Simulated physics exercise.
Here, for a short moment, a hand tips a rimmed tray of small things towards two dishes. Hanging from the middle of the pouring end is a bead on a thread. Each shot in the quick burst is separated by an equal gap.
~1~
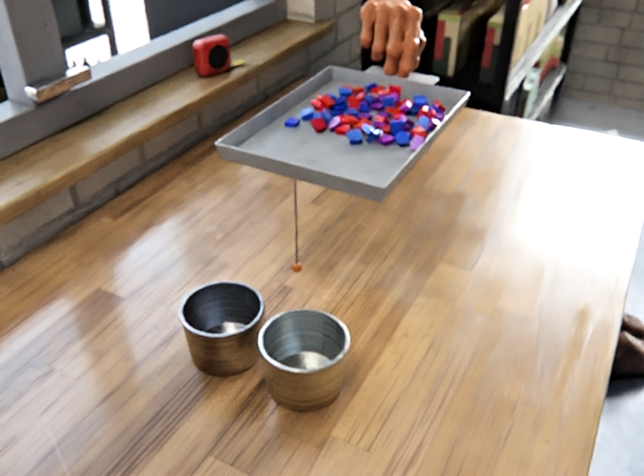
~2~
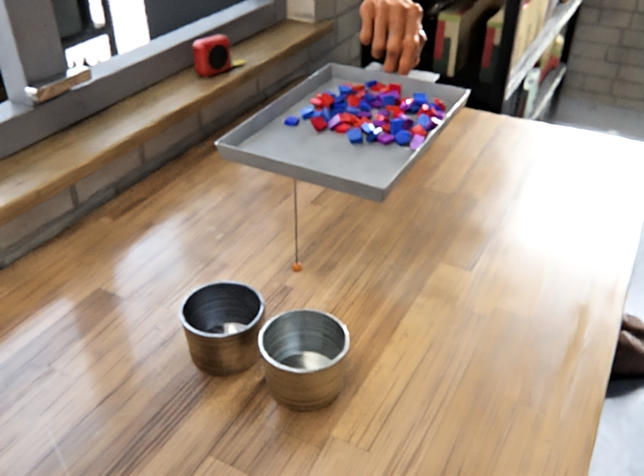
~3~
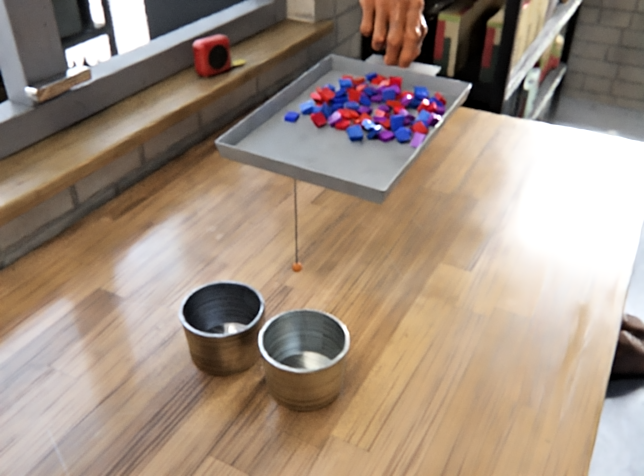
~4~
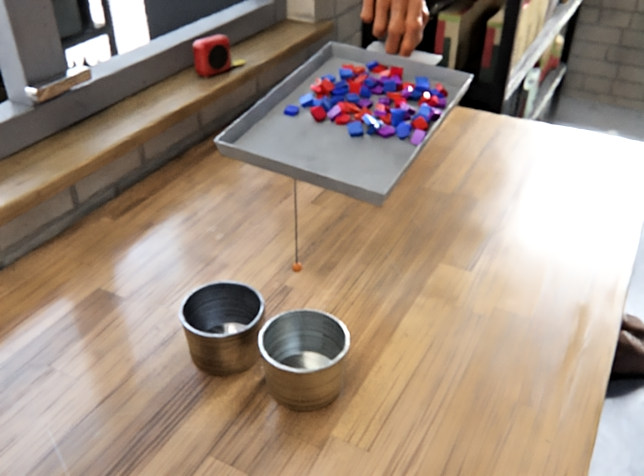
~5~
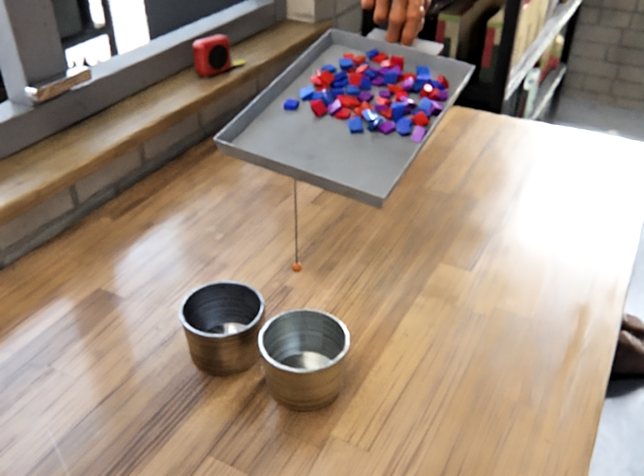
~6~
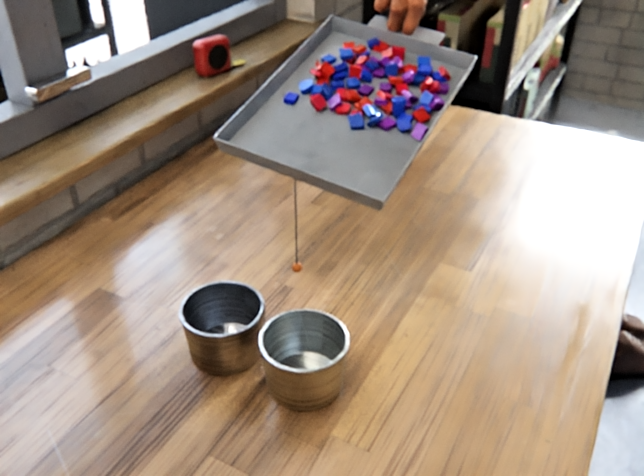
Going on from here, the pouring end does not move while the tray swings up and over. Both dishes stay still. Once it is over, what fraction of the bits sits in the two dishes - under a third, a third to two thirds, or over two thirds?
The dishes hold under a third of the bits.
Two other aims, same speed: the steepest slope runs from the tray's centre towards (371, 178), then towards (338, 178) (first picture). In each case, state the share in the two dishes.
The share is 10 per cent in the first and 20 per cent in the second.
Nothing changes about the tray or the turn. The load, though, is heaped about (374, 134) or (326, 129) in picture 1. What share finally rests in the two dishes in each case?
In order, 10 % then 20 %.
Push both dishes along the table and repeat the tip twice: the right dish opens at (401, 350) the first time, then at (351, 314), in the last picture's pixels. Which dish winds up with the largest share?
The first arrangement gives the one at left, the second arrangement gives the one at right.
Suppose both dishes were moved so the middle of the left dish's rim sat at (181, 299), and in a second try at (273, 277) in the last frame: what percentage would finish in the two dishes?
The first position comes out at 0 per cent, the other at 70 per cent.
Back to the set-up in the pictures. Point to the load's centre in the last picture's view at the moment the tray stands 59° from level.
Mark it at roughly (362, 166) in the final frame.
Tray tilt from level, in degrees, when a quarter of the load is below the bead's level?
Tilt: Around 75 degrees.
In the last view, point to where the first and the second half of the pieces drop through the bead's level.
Early half (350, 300), late half (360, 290).
Shortly afterwards, tray tipped steeply; all but a few on the tray; only a few in the air.
Next, tray tipped right over; near a third on the tray; a little in the right dish; only a few in the left dish; near a third outside both; a little in the air.
Some moments later, tray tipped past a quarter turn; near a quarter in the right dish; only a few in the left dish; the bulk outside both.
In the end, tray tipped past a quarter turn; near a quarter in the right dish; only a few in the left dish; the bulk outside both.
